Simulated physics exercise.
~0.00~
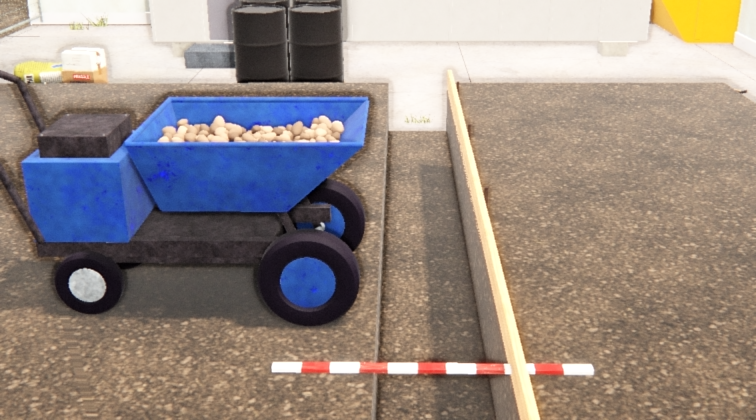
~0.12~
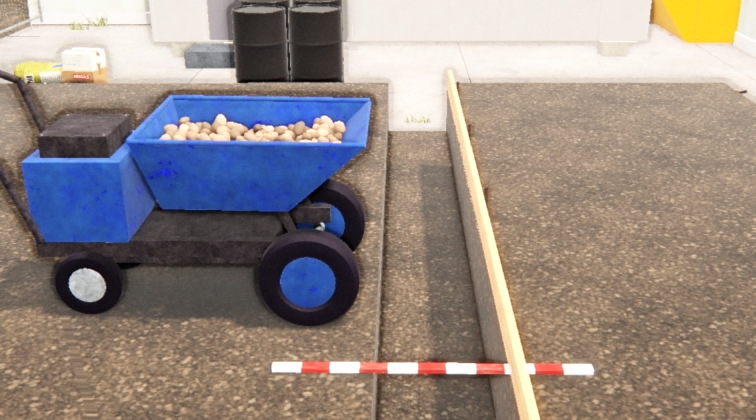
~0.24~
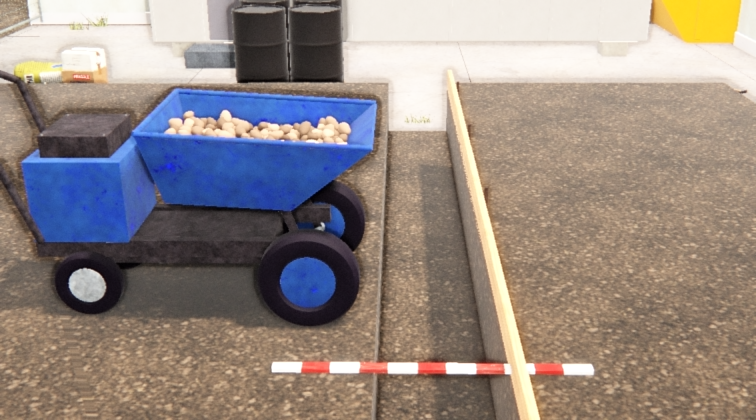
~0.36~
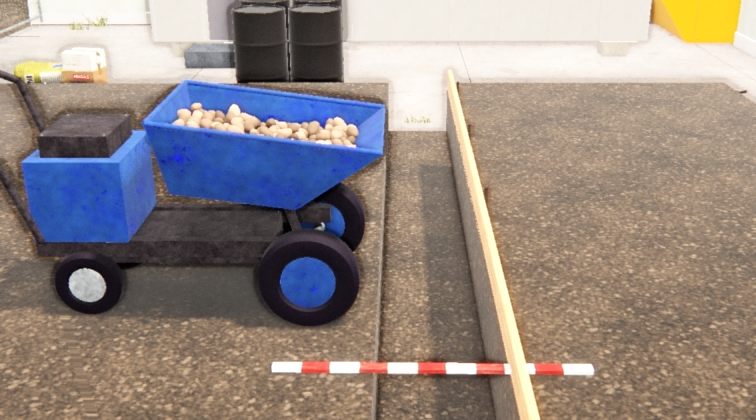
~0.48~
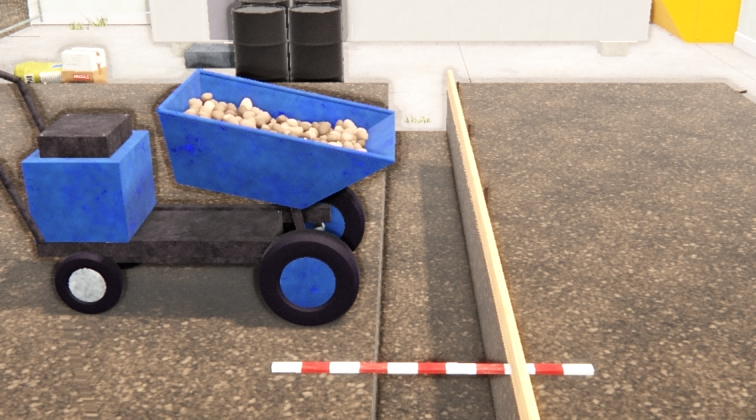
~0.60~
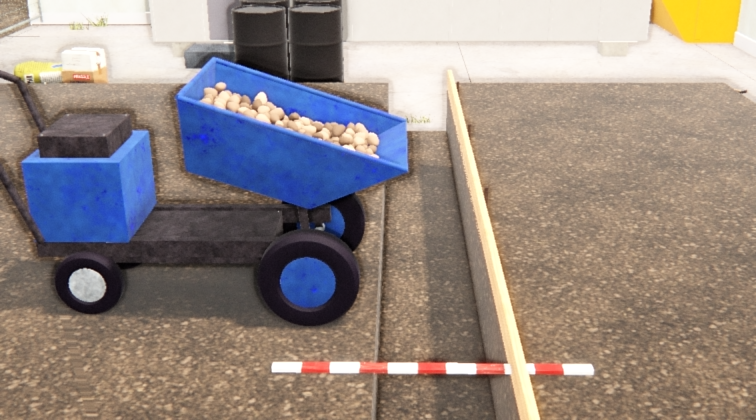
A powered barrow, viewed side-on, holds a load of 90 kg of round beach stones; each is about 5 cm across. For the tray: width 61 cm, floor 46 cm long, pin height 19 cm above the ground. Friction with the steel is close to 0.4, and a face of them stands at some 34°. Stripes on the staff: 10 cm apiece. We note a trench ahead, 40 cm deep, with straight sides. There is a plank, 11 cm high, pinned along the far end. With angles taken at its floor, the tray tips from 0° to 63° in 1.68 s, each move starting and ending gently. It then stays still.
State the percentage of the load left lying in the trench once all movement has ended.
The share left there is about 37 per cent.
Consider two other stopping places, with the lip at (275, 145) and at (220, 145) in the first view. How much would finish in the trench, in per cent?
Roughly 100 in a hundred, then 95 in a hundred.
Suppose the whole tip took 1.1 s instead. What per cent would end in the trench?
30 per cent.
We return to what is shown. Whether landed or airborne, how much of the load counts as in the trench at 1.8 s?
By that moment, roughly 20 per cent of the load.
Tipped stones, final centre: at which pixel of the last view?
In the last view, about (521, 287).
After 1.3 s the floor is at 53°; 100 % in the tray; the foremost stones are at (450, 208).
After 1.8 s the floor is at 63°; 44 % in the tray, 21 % in the trench, 36 % past the trench; the foremost stones are at (603, 297).
After 2.1 s the floor is at 63°; 13 % in the tray, 30 % in the trench, 57 % past the trench; the foremost stones are at (698, 293).
After 4.1 s the floor is at 63°; 0 % in the tray, 37 % in the trench, 63 % past the trench; the foremost stones are at (744, 282).
